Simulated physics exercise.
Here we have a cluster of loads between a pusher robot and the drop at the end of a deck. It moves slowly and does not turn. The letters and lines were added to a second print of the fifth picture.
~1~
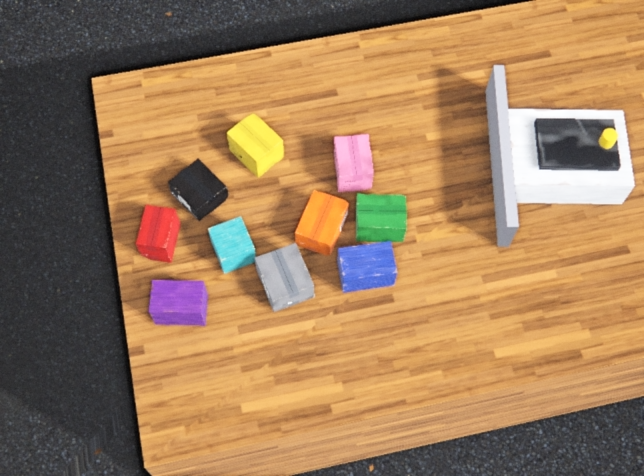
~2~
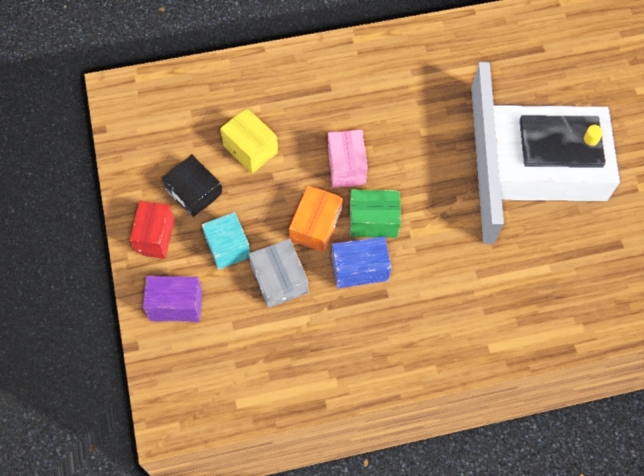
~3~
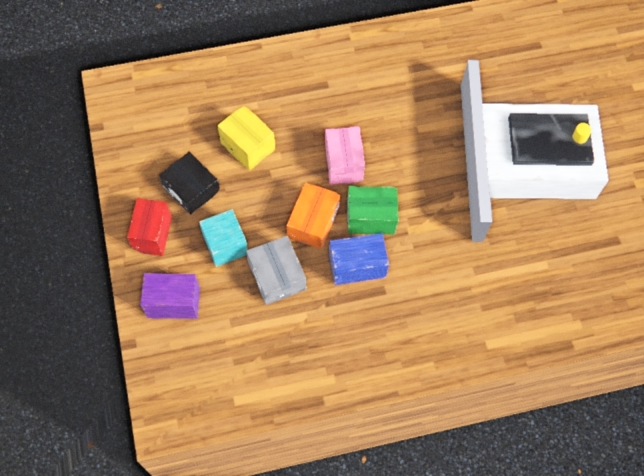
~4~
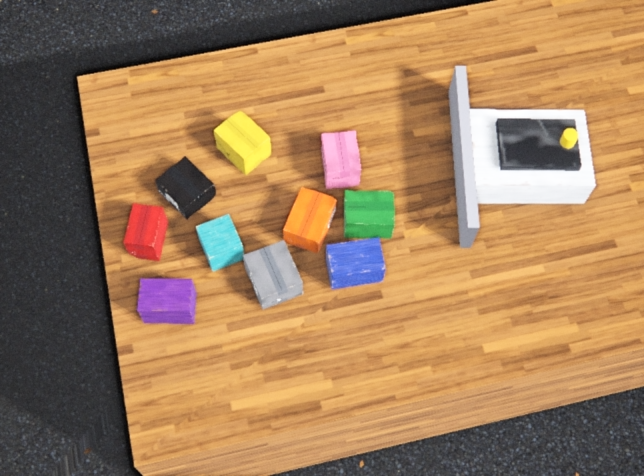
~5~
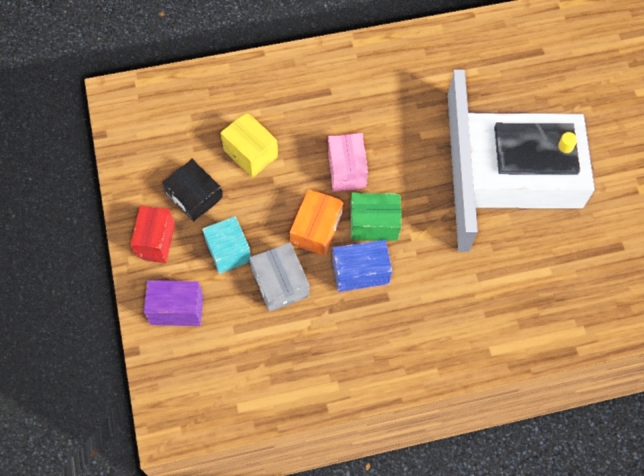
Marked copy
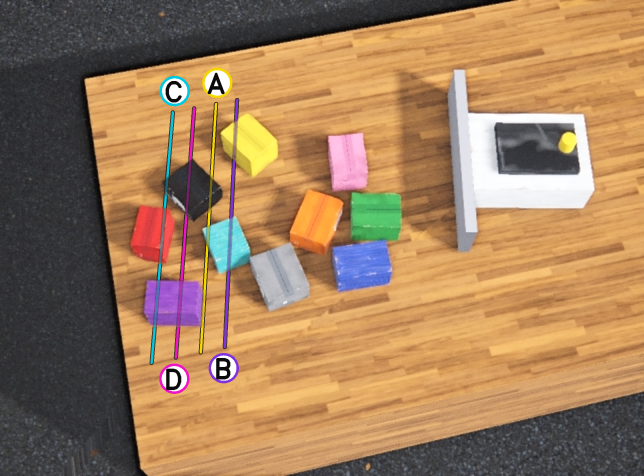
At first, a white machine with a wide grey plate stands to the right of a loose cluster of colourful boxes on a wooden deck. It then creeps left without turning, slowly narrowing the gap, while the view shifts slightly. By the end, the plate is somewhat closer but still clear of the unmoved boxes.
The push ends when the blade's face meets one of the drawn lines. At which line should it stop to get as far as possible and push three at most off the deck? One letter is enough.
No fourth one falls up to A.
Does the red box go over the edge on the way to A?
Yes.
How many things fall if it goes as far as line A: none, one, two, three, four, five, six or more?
Three.
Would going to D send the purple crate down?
Yes.
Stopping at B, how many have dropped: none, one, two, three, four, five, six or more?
Two.
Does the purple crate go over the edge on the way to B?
Yes.
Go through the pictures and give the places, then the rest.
The first picture shows green box (380, 218); red box (159, 234); blue crate (366, 267).
The second picture shows robot (557, 140); turquoise crate (227, 241).
The third picture shows robot (545, 139); grey box (277, 270).
The fourth picture shows robot (532, 144); yellow box (243, 142).
The fifth picture shows robot (531, 148); pink parcel (347, 162); green box (375, 217); red box (153, 235).
On the marked copy, A at (209, 220); B at (231, 215); C at (163, 229); D at (185, 225).
With A. Early on, robot (441, 166); blue crate (343, 270); green box (344, 223).
Further on, robot (349, 185); red box (138, 236); purple crate (151, 307).
At the end, robot (277, 199); purple crate over the edge; red box over the edge; three fallen.
As for the rest, B is within the limit but short; C drops five; D drops four.
